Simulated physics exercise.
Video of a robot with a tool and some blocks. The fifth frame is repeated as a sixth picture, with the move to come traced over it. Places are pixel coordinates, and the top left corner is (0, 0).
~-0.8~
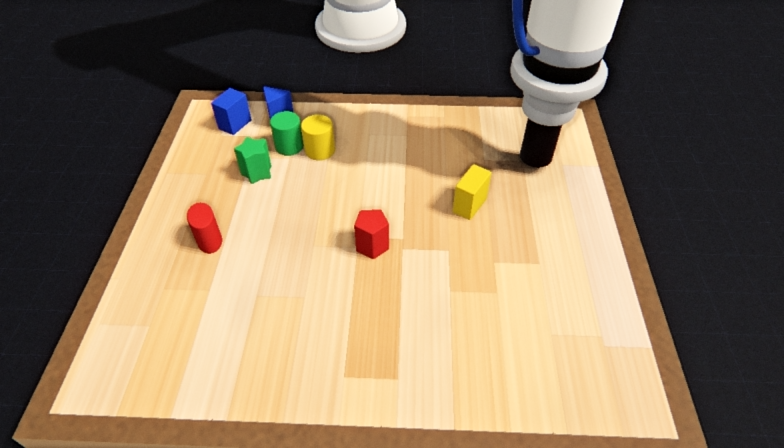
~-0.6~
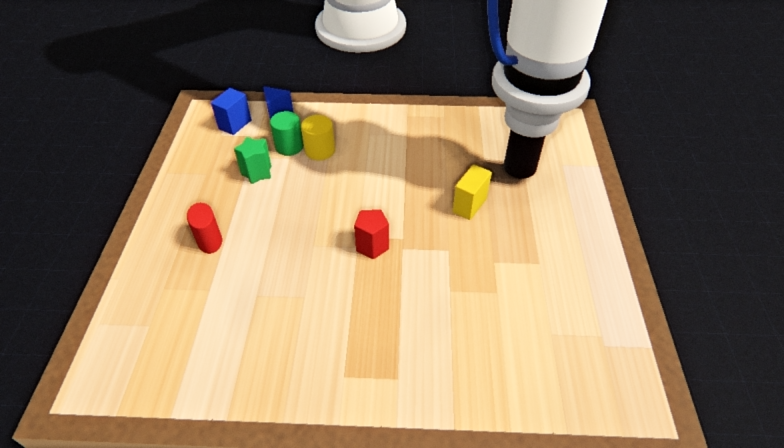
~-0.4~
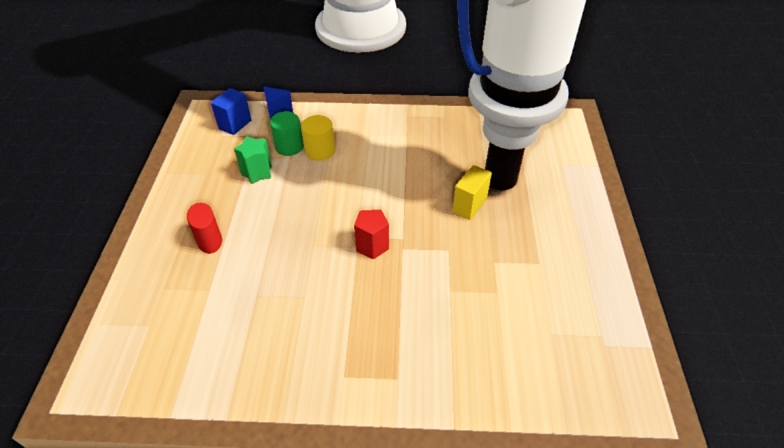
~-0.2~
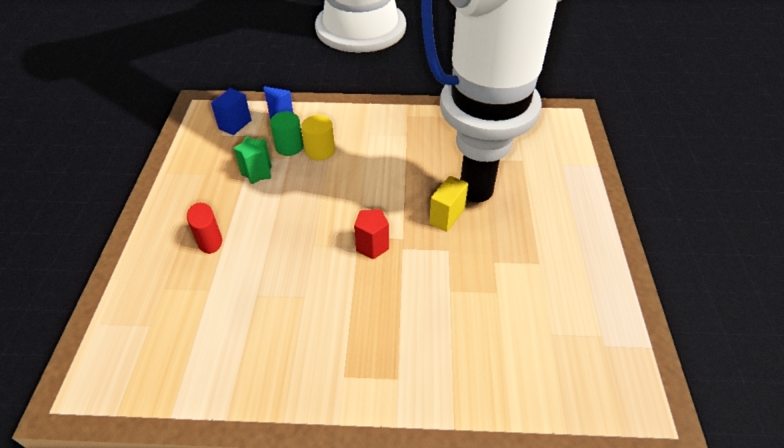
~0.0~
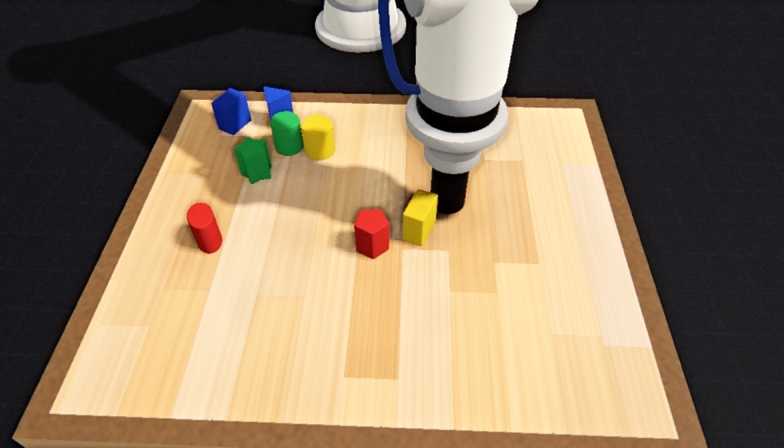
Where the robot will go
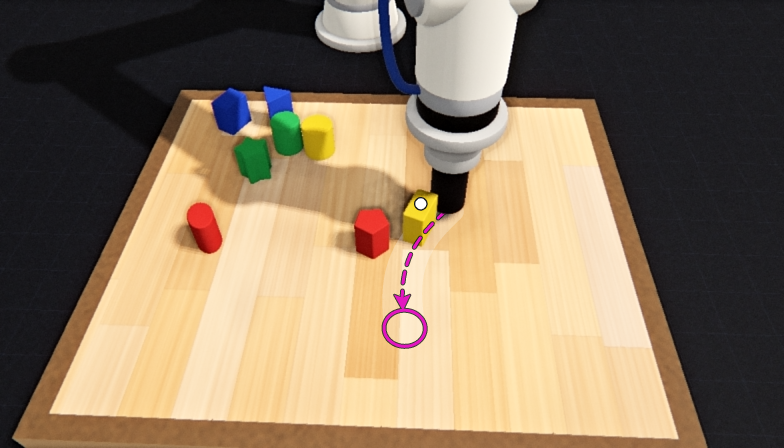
Robot arm with a black tool moving left across a wooden board and pushing a yellow block toward a red one.
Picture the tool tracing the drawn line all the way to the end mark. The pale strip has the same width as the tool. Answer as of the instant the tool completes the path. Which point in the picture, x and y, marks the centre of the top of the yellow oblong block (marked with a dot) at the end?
At pixel (360, 261).
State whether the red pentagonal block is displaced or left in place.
That block moves.
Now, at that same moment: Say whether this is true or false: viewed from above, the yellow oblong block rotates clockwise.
That statement is accurate.
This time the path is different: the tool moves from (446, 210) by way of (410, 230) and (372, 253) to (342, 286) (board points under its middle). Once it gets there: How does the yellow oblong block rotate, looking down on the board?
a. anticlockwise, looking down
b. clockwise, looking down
That would be a.
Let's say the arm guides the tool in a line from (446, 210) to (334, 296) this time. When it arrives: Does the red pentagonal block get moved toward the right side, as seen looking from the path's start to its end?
Yes, I think so.
Drawn move, from (446, 210) by way of (418, 241) and (403, 280) to (405, 328); the dot is on the yellow oblong block.
The first path, step by step. One third of the way, tool (418, 233); red pentagonal block (362, 224), turned 50° clockwise; yellow oblong block (386, 235).
Two thirds of the way, tool (403, 273); red pentagonal block (362, 224), turned 50° clockwise; yellow oblong block (361, 259), turned 70° clockwise.
At the end, tool (405, 320); red pentagonal block (362, 224), turned 50° clockwise; yellow oblong block (360, 261), turned 80° clockwise.
